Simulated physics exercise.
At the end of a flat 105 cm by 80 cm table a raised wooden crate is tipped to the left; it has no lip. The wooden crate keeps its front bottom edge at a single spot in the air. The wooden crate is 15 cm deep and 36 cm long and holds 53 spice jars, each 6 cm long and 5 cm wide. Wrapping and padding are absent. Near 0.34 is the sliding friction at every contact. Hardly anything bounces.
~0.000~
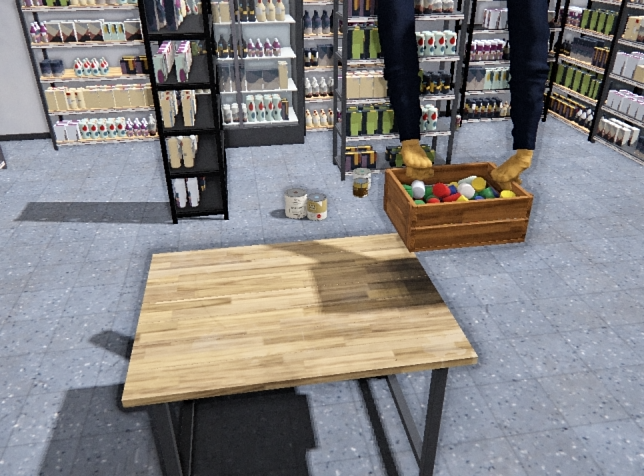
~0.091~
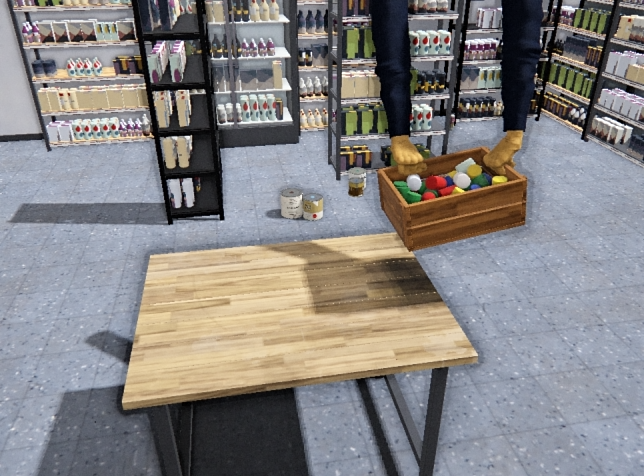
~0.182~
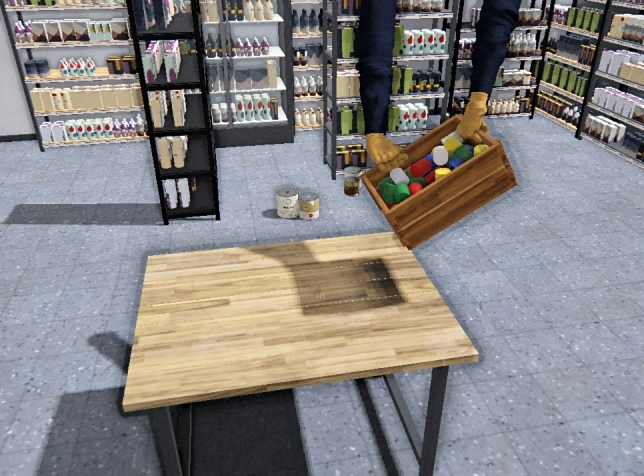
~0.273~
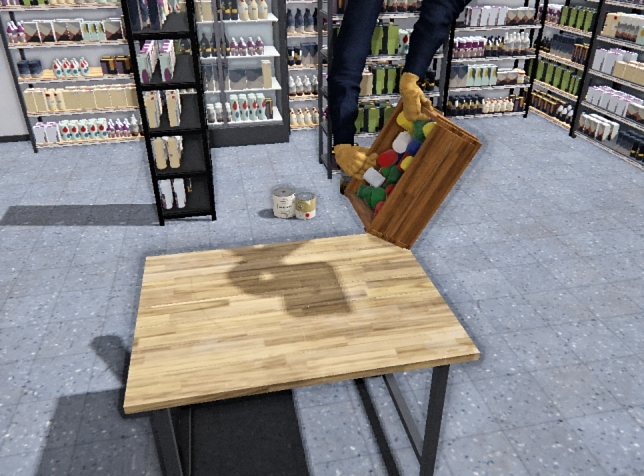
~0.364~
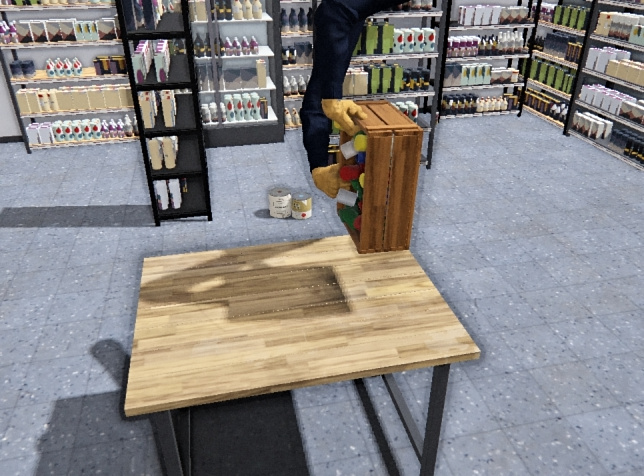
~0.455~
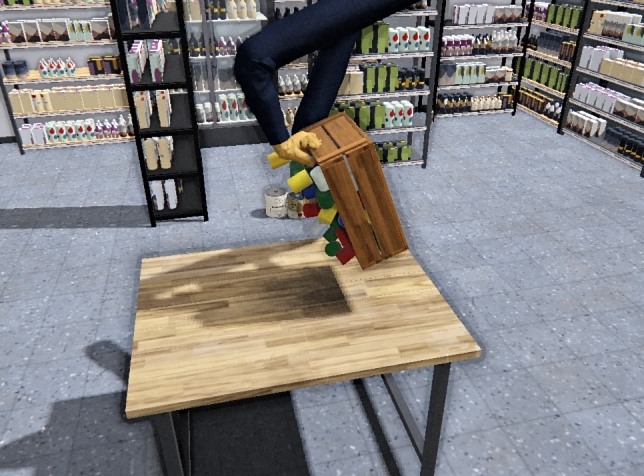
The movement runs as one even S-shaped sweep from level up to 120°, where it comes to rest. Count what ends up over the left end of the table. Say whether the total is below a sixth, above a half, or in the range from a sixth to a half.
Most likely one sixth to one half of the load.
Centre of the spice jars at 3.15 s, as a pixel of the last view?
Centre: Approx. (214, 304).
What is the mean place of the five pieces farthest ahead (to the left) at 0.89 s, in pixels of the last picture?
They'd be centred about (42, 355) in the last picture.
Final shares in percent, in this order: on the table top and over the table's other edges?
Around 55 per cent and 5 per cent, in that order.
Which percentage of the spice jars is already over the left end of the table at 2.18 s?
By that time, roughly 40 percent.
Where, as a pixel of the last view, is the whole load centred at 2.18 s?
(213, 299).
After 0.89 s, tilt 120°; 50 on the table top and 3 over the left end of the table.
After 1.43 s, tilt 120°; 34 on the table top, 18 over the left end of the table and 1 over the table's other edges.
After 2.18 s, tilt 120°; 32 on the table top, 20 over the left end of the table and 1 over the table's other edges.
When it is over (at 3.15 s), 30 on the table top, 20 over the left end of the table and 3 over the table's other edges. Asked share, 20 of 53, 38 per cent.
